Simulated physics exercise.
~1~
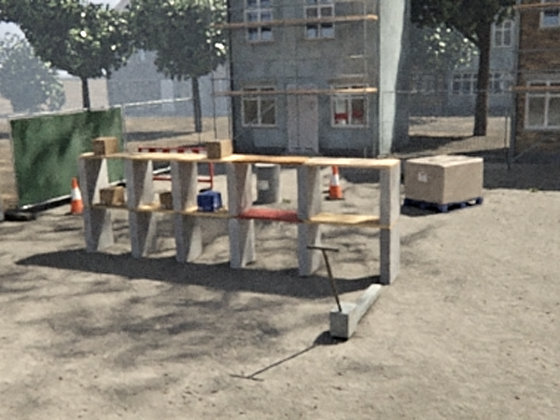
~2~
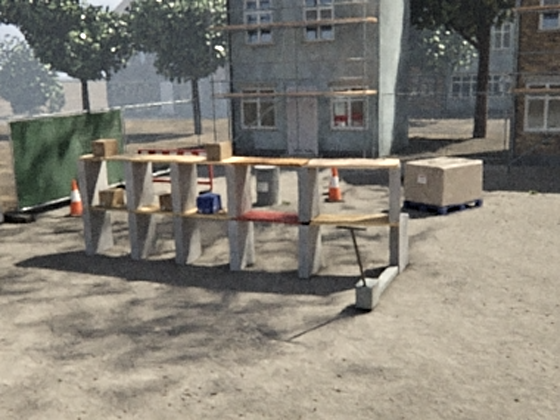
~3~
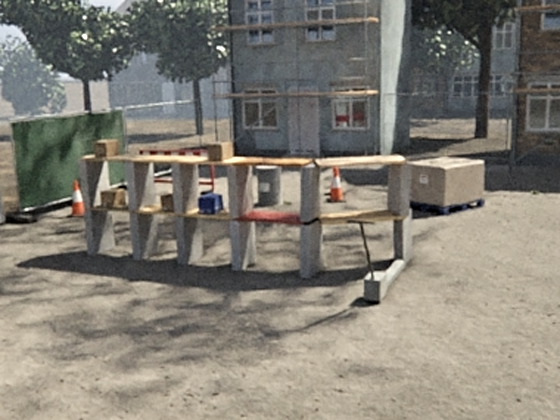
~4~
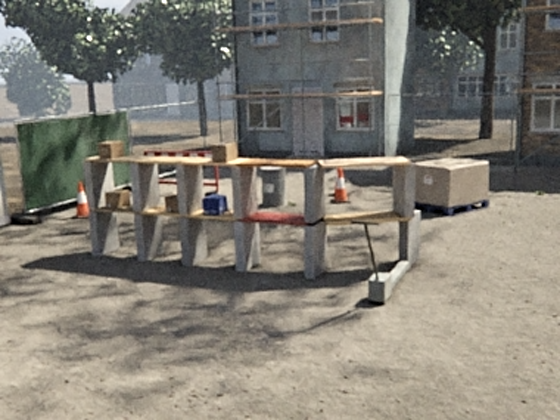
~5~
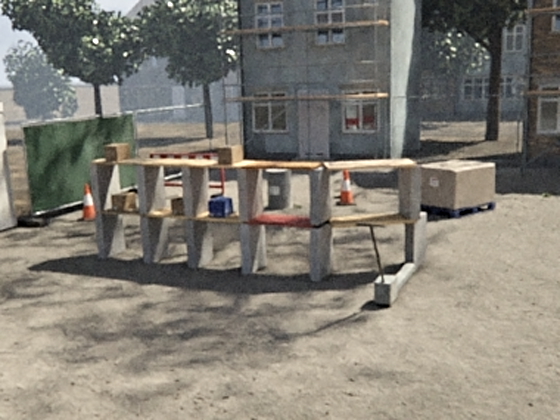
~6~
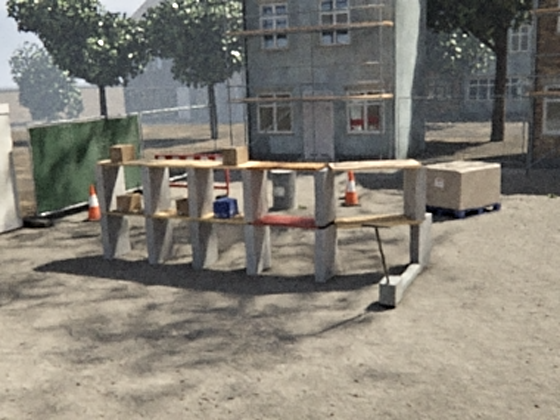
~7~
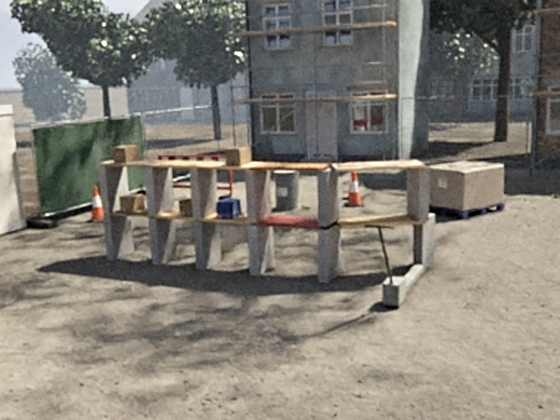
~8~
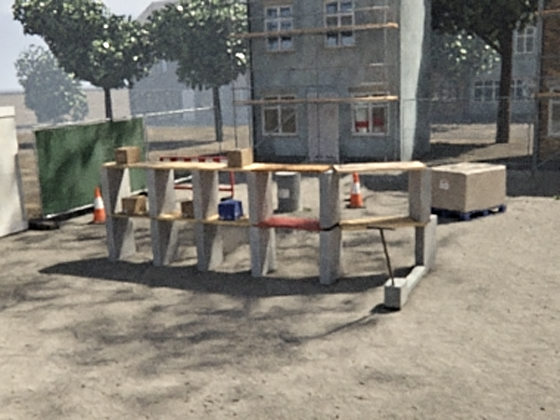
A long two-tier shelf of boards laid across upright grey blocks stands on a sunlit dirt building site, seen from the front and slightly above. A red board lies in its lower tier, with a blue carton to the left and small brown boxes nearby; behind are a green panel, orange cones, a large wrapped carton and a scaffolded house. A low grey bar with a thin dark rod slides in at the right end, nudging the nearby supports rightward. It then stops, while the view pans slightly left. The shelf stays standing, its right end skewed, the red board and blue carton unmoved.
